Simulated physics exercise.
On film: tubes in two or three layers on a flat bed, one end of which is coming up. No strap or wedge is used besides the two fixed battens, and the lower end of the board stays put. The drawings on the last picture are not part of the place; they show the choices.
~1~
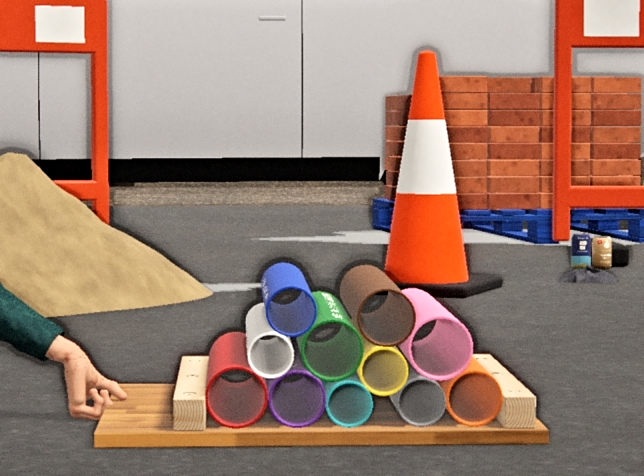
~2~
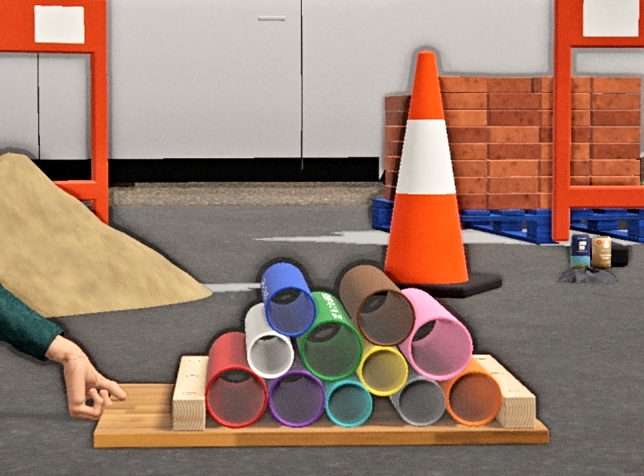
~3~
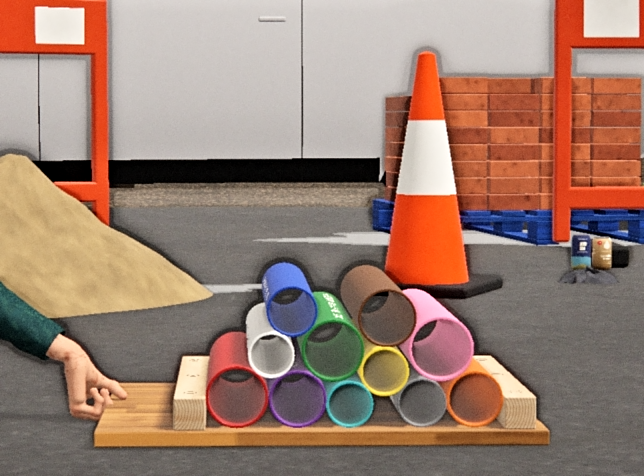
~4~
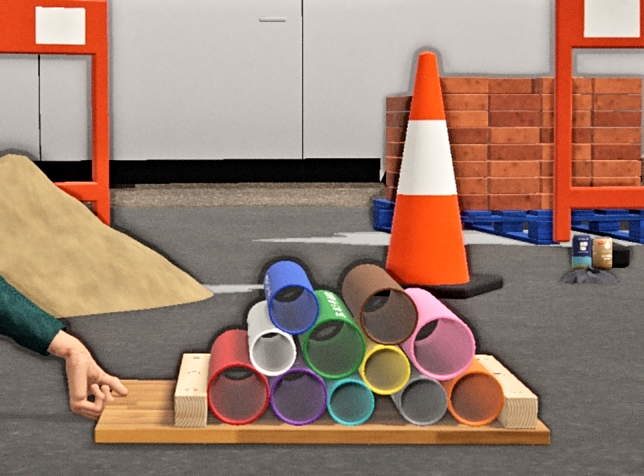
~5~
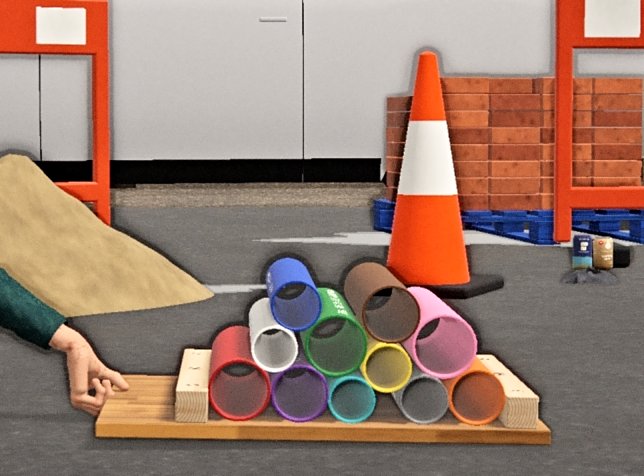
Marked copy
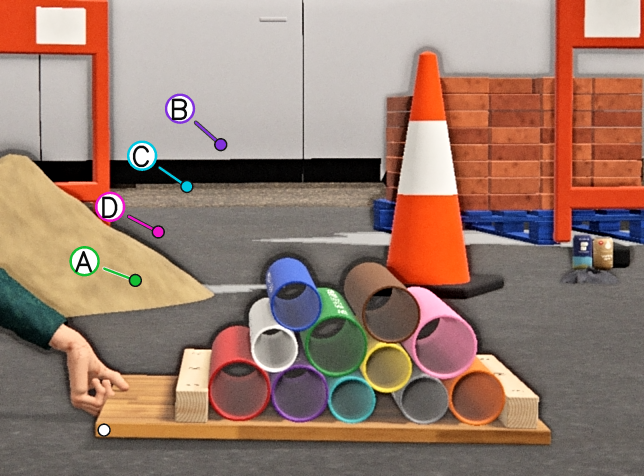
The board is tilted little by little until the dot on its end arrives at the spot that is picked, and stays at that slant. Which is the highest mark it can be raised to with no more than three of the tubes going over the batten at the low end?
The answer is mark A.
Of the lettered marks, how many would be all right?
The number is one.
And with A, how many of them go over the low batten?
At A the number is none.
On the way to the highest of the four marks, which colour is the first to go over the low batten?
It is the pink one.
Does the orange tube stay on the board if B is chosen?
Yes.
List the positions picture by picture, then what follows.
The first frame shows green tube (332, 350); white tube (271, 355); brown tube (386, 318).
The second frame shows brown tube (386, 318); blue tube (291, 312).
The third frame shows board (316, 397); red tube (237, 397); grey tube (422, 403).
The fourth frame shows board (316, 395); red tube (238, 394); purple tube (299, 397).
The fifth frame shows board (317, 392); red tube (239, 390); purple tube (300, 394).
On the marked copy, A at (136, 280); B at (220, 145); C at (187, 187); D at (158, 232); the white dot at (104, 430).
With A. Early on, board at 15°.
Further on, board at 21°.
At the end, board at 21°, none over the low batten.
As for the rest, B six over the low batten; C six over the low batten; D five over the low batten.
